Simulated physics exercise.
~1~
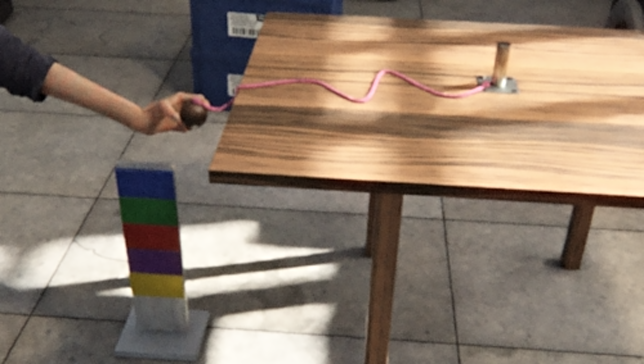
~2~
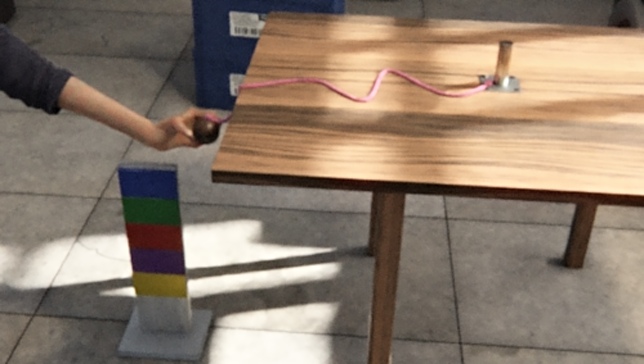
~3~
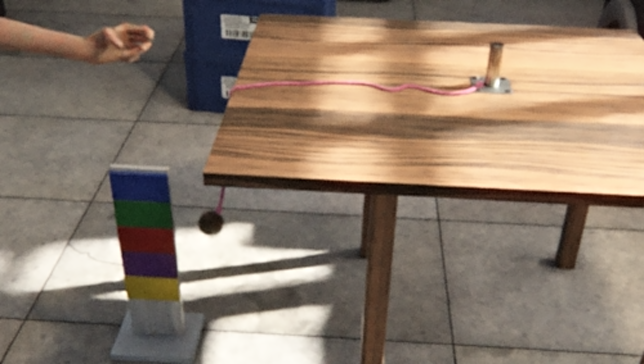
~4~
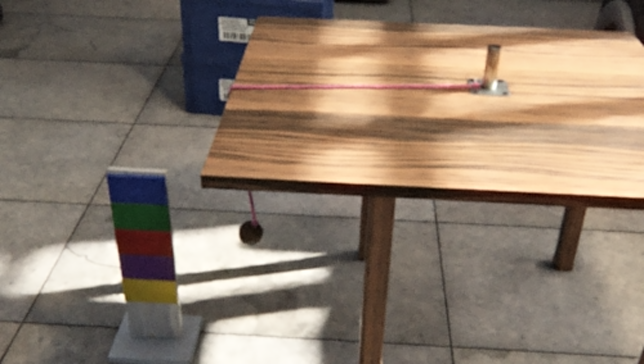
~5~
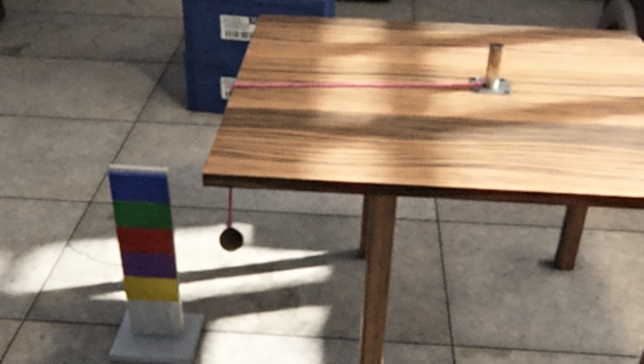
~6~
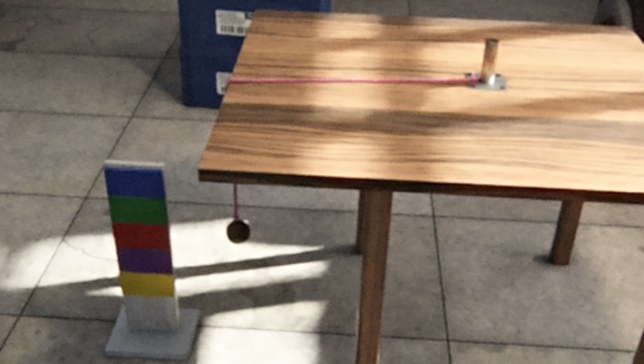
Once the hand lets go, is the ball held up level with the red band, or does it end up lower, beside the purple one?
The cord holds it level with the red band, where it hangs just below the edge of the table.
